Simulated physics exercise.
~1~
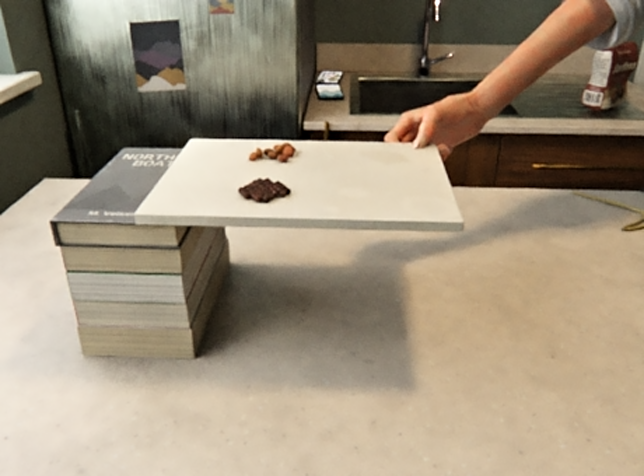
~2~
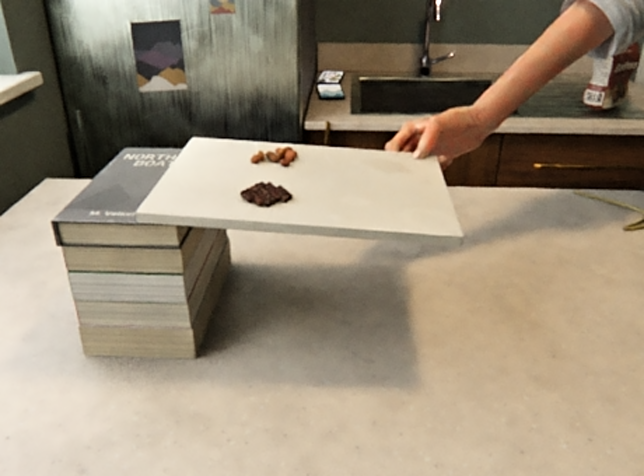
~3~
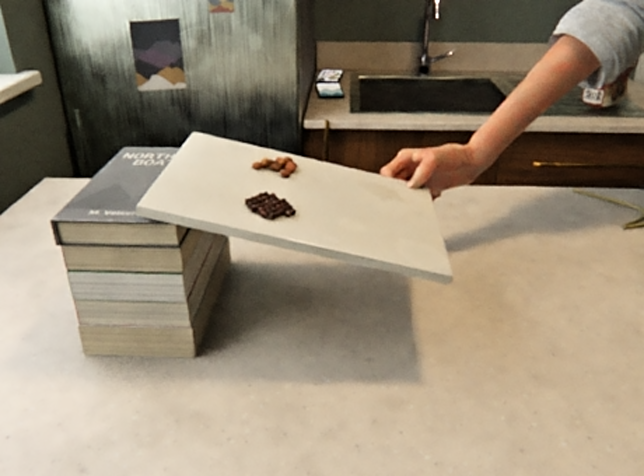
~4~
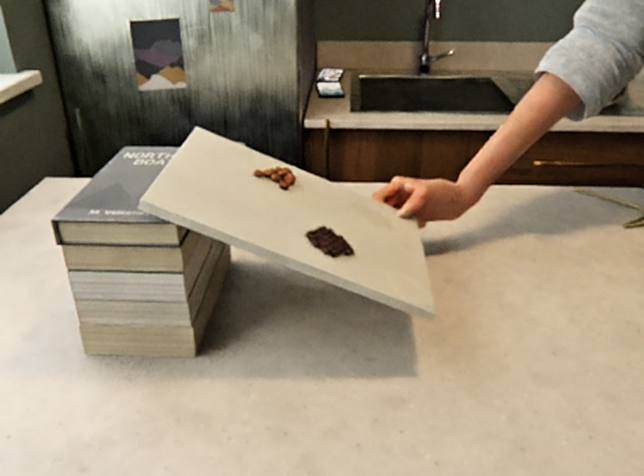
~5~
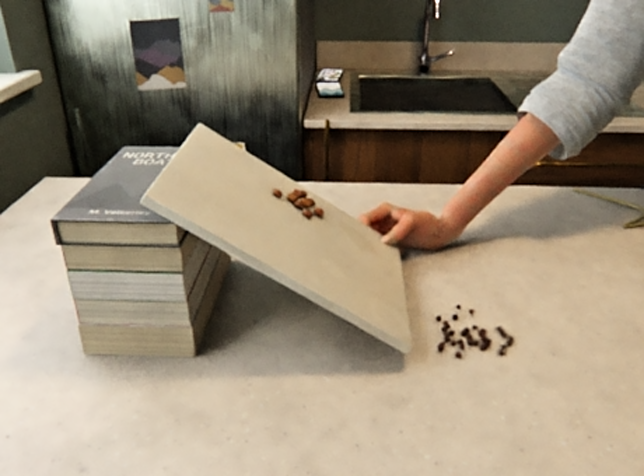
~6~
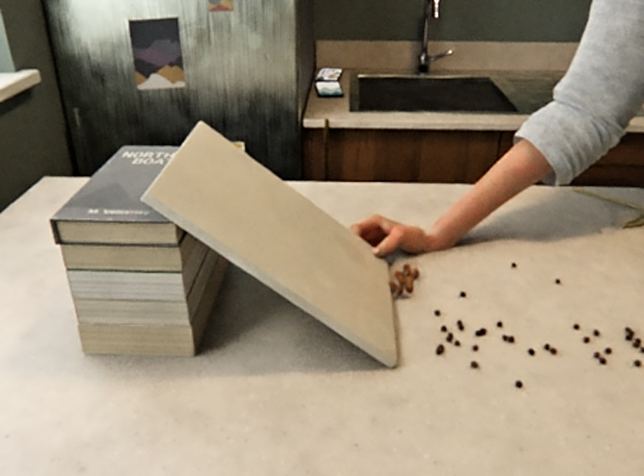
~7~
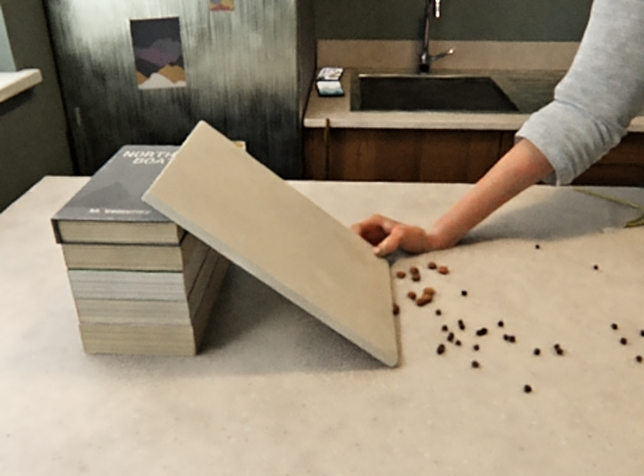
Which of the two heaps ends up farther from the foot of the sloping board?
The small dark pieces from the nearer heap end up farther away, scattered across the counter to the right, while the reddish-brown ones stay mostly near the foot of the board.
On a pale kitchen counter, seen from the front with a sink behind, a hand on the right holds up one end of a whitish board whose left end rests on a stack of books. A heap of small dark pieces lies on the nearer side of the board, with a smaller heap of reddish-brown, nut-like pieces behind it. The hand lowers its end and the slope steepens. The dark heap slides first, spilling onto the counter and scattering to the right. The brown pieces follow as the board comes to rest on the counter, and they end up near its foot.
